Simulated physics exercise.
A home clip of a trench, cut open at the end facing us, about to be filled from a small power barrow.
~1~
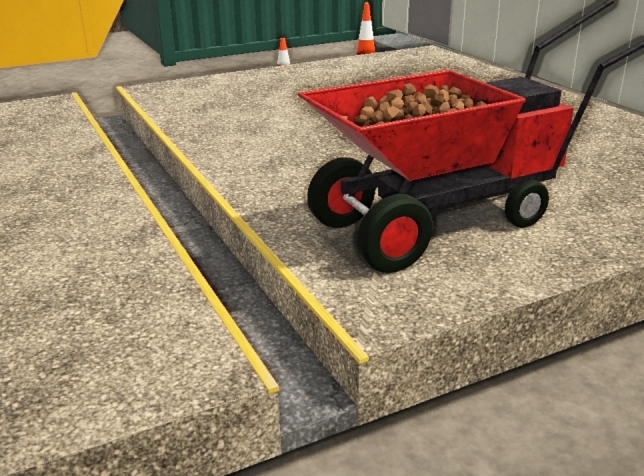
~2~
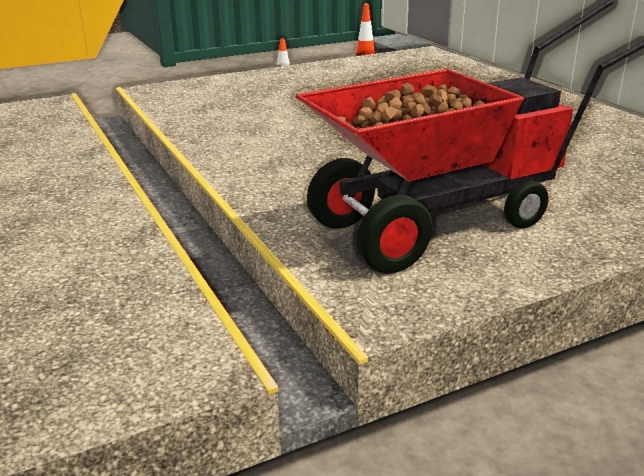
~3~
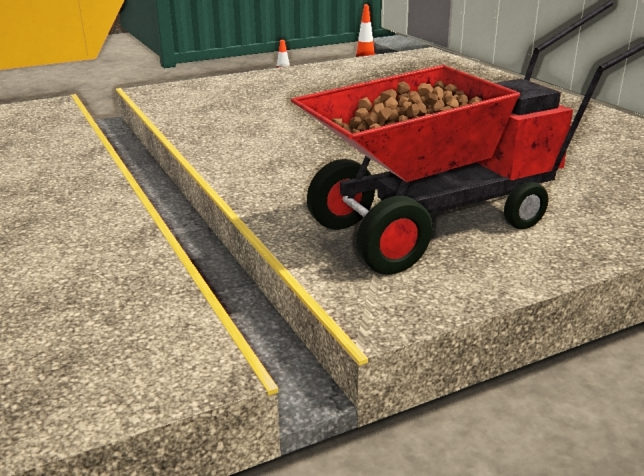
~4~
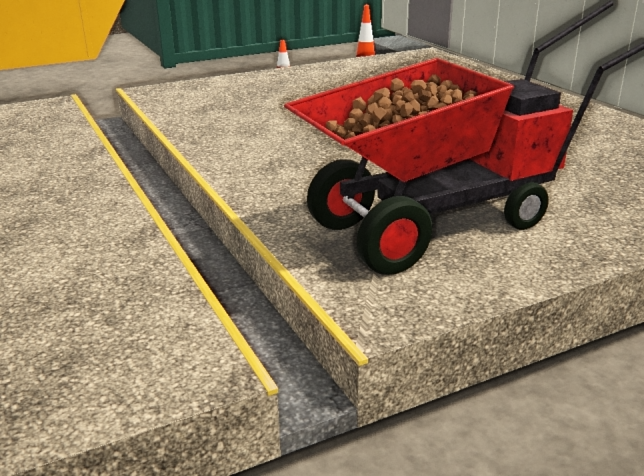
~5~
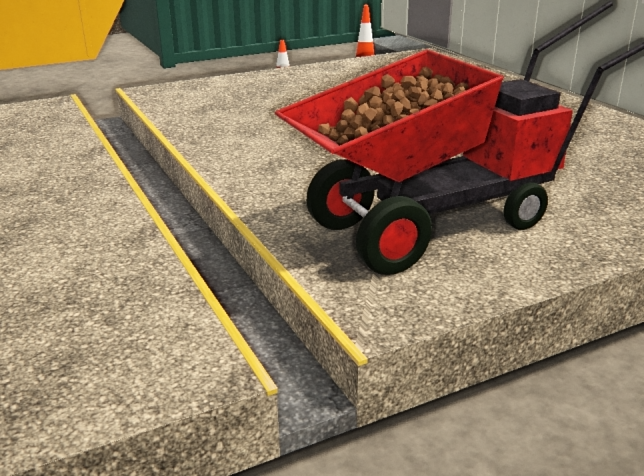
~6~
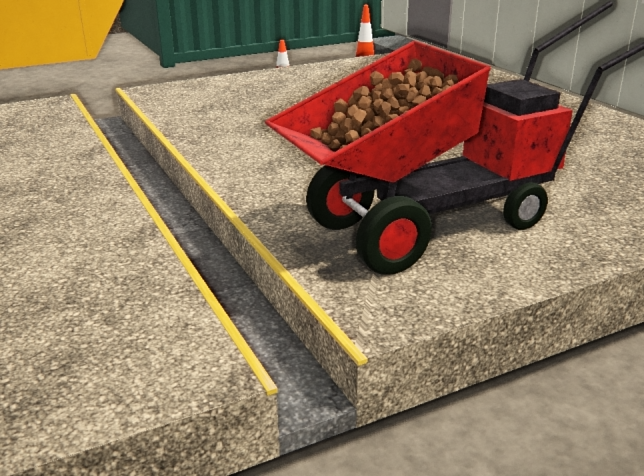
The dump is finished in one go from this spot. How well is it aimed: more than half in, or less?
It catches more than half.
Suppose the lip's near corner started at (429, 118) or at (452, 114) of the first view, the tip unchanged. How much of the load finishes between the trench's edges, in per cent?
Roughly 60 per cent, and 40 per cent.
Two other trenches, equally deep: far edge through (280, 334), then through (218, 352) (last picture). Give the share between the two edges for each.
The first gives 20 %, the second 100 %.
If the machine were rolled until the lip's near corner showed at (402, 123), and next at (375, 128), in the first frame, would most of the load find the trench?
At the first place above a half, at the second above a half.
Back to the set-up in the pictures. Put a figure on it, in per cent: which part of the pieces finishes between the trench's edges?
Roughly 80 in a hundred.
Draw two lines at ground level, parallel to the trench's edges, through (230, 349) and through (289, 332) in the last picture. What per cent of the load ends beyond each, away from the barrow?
Near 20 % and 70 %.
Soon after the last picture, skip tipped steeply; all in the skip.
A little later, skip tipped right over; most in the skip; about a quarter in or heaped over the trench; a stray few beyond it; a stray few falling.
Later still, skip tipped right over; a stray few in the skip; most in or heaped over the trench; about a quarter beyond it.
By the end, skip tipped right over; most in or heaped over the trench; about a quarter beyond it.
